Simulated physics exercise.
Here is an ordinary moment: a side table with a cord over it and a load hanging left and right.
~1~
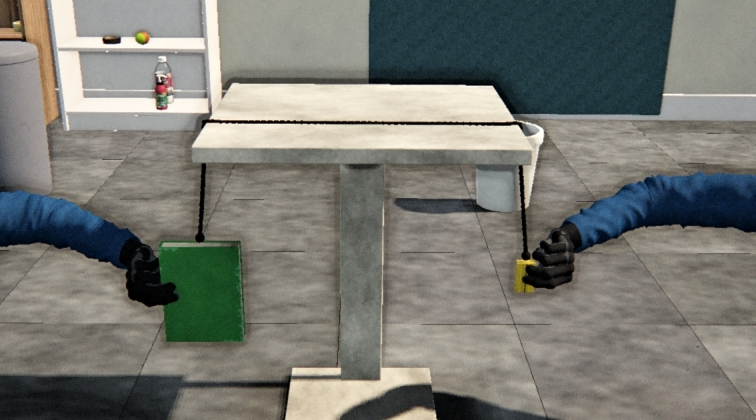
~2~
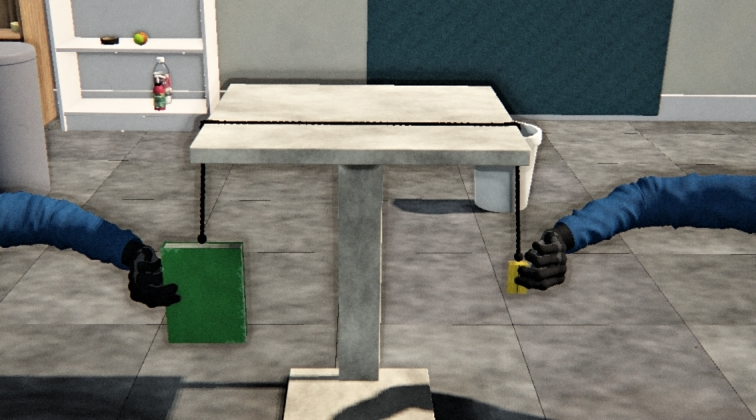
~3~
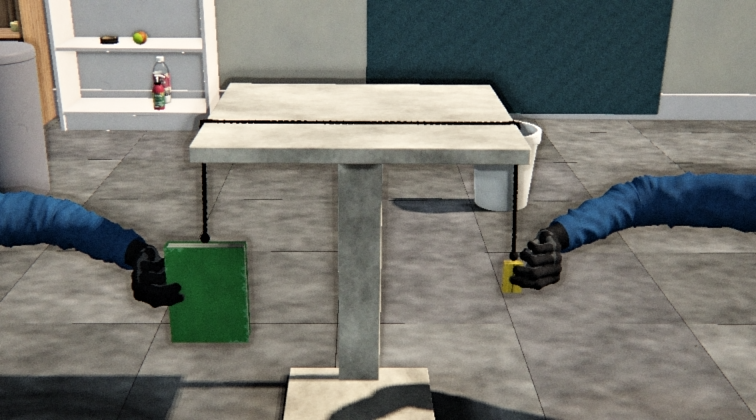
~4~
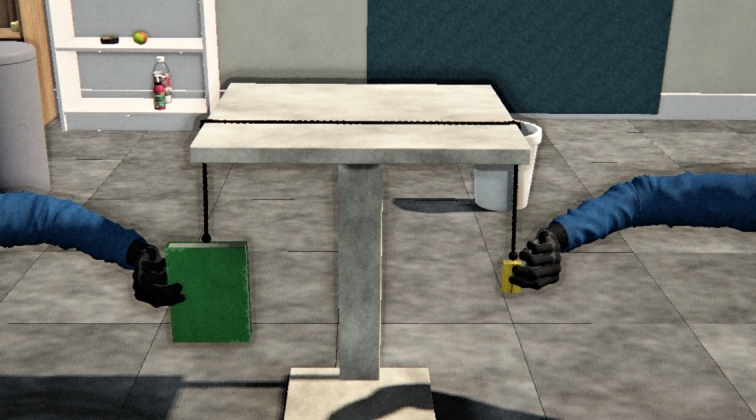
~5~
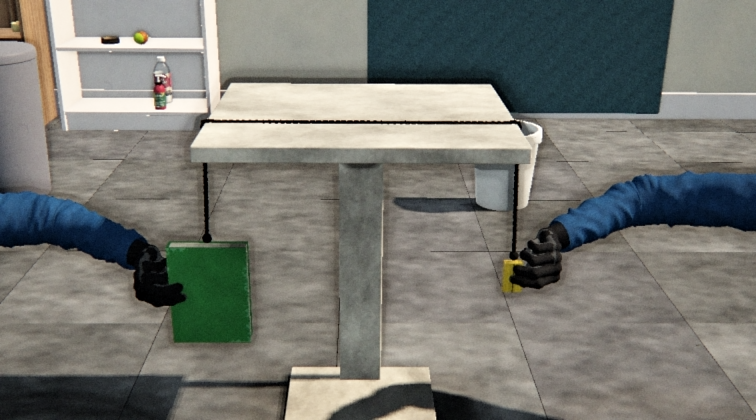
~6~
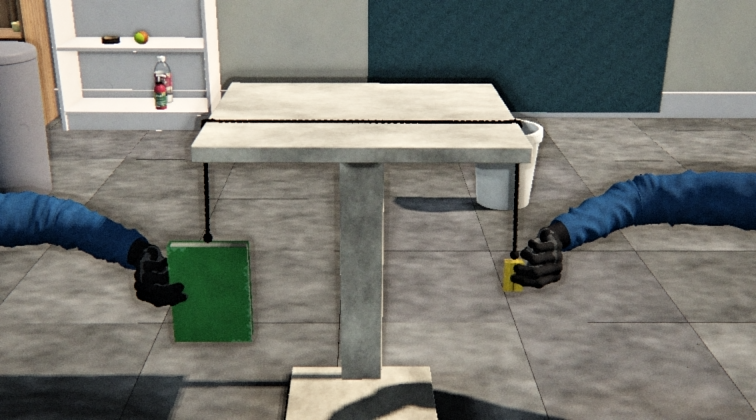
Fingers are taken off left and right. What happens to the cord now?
The cord moves off to the left.
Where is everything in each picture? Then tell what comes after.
The first picture shows left book (203, 292); right matchbox (525, 276); cord over the top (376, 123).
The second picture shows left book (205, 293); right matchbox (517, 277).
The third picture shows left book (209, 293); right matchbox (513, 277).
The fourth picture shows left book (210, 293); right matchbox (512, 277).
The fifth picture shows left book (210, 293); right matchbox (512, 276).
The sixth picture shows left book (211, 292); right matchbox (513, 275); cord over the top (375, 122).
Then, 0.66 s after the last picture, left book down on the floor; right matchbox lower.
Then, 1.14 s after the last picture, left book down on the floor; right matchbox down on the floor.
At rest, left book down on the floor; right matchbox down on the floor. The cord goes down on the left.
